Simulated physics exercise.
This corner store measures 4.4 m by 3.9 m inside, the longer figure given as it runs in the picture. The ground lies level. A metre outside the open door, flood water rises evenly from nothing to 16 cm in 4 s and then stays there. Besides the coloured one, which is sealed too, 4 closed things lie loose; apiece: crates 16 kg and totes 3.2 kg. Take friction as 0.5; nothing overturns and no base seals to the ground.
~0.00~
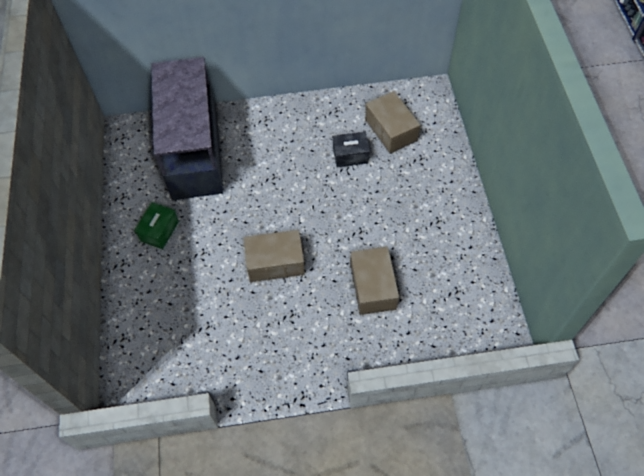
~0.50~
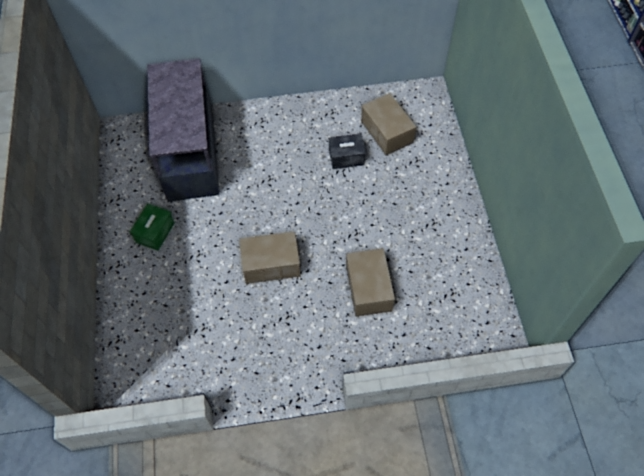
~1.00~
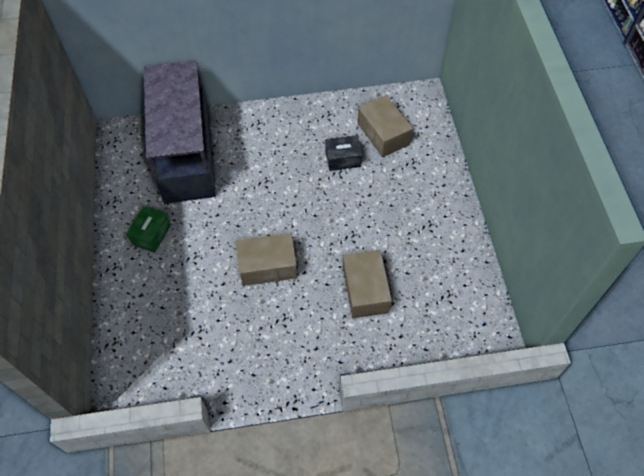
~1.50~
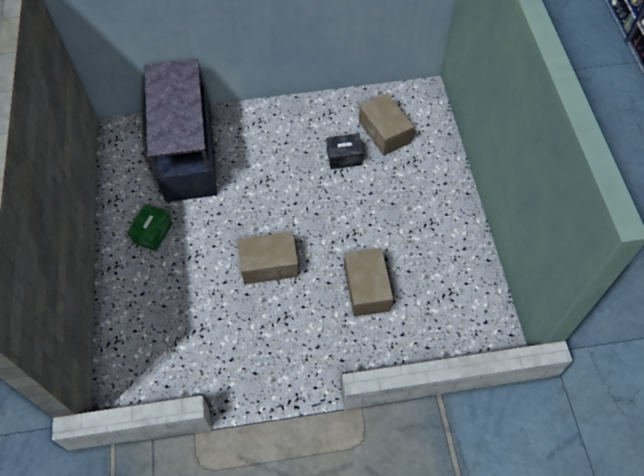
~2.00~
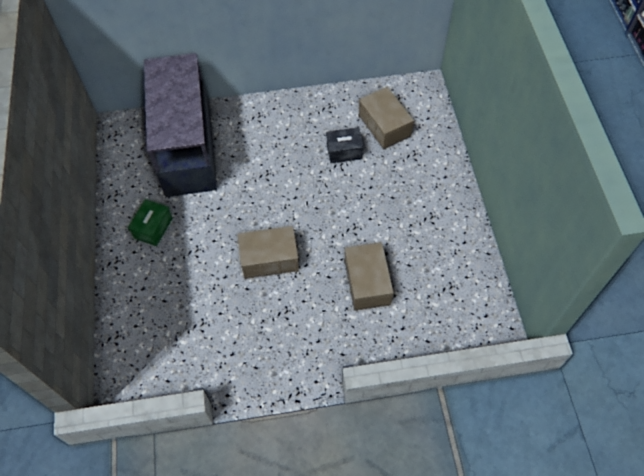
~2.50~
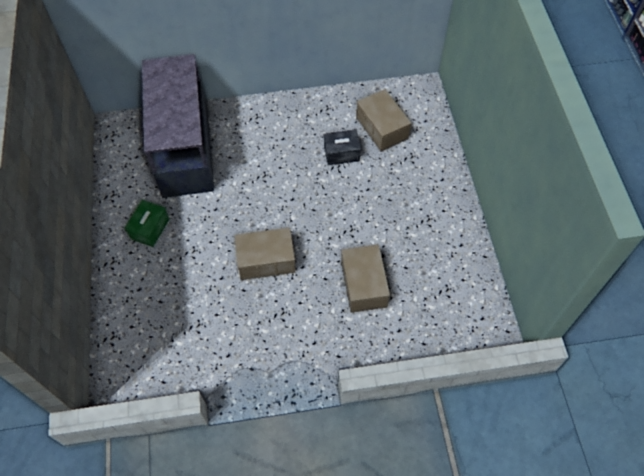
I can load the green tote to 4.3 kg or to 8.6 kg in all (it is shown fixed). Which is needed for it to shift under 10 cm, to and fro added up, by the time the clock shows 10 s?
I expect that neither load is enough.
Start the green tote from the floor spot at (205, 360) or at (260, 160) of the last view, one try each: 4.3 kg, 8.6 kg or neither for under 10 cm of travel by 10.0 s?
In that order: Neither is enough; only the larger holds.
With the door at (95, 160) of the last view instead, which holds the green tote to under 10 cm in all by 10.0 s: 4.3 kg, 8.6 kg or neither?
Then neither weight holds it.
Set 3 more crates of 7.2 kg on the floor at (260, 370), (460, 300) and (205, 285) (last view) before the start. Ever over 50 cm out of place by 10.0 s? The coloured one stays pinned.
In that order: Past it, less, past it.
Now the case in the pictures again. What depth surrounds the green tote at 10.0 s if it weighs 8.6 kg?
Roughly 11 cm.
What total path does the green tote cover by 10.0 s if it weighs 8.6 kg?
About 150 cm.
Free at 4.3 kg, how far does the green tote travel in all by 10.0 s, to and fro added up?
About 300 cm.
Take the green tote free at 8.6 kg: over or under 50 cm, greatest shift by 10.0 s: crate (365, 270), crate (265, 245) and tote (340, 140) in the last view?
In that order: Short of it, past it, more.
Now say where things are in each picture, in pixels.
The green tote at (155, 220), on the bottom; water covers 0.0 m2; 0 of 5 have shifted, in the first frame.
The green tote at (150, 222) rests on the ground; 0.0 m2 under water; 0 of 5 have shifted, in the second frame.
The green tote at (147, 224) rests on the ground; 0.0 m2 under water; 0 of 5 have shifted, in the third frame.
The green tote at (148, 222) rests on the ground; water covers 0.0 m2; 0 of 5 have shifted, in the fourth frame.
The green tote at (148, 217) rests on the ground; water covers 0.0 m2; 0 of 5 have shifted, in the fifth frame.
The green tote at (145, 218) rests on the ground; water covers 0.3 m2; 0 of 5 have shifted, in the sixth frame.
After 3.5 s the green tote would be 0 cm from its start with 4.3 kg and 0 cm from its start with 8.6 kg; 0 cm of water round it then.
After 4.5 s the green tote would be 0 cm from its start with 4.3 kg and 0 cm from its start with 8.6 kg; 1 cm of water round it then.
After 7.0 s the green tote would be 152 cm from its start with 4.3 kg and 59 cm from its start with 8.6 kg; 7 cm of water round it then.
After 10.0 s the green tote would be 67 cm from its start with 4.3 kg and 136 cm from its start with 8.6 kg; 11 cm of water round it then.
